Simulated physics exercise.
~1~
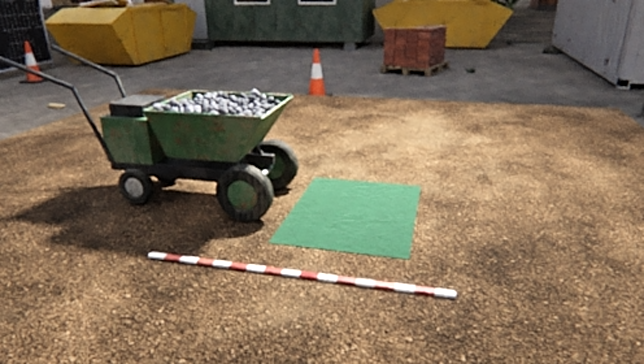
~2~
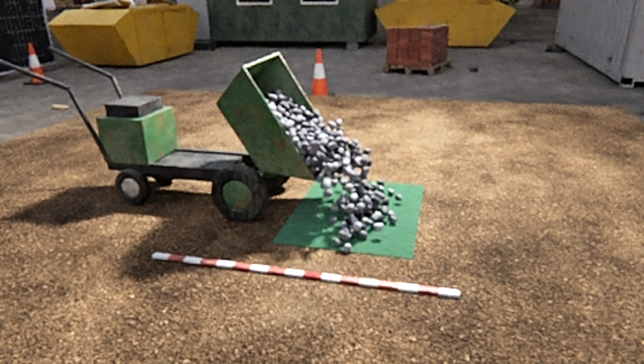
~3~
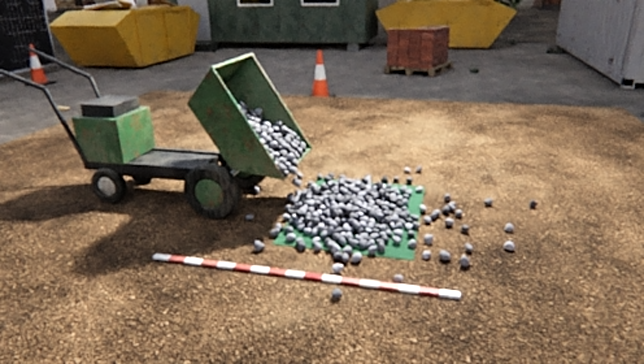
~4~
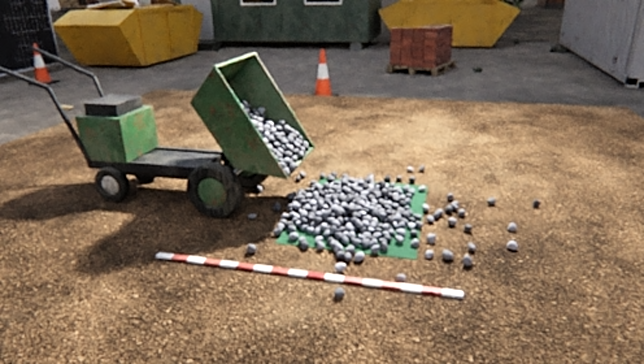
A green barrow tips grey stones onto a green sheet, leaving many in its raised tray.
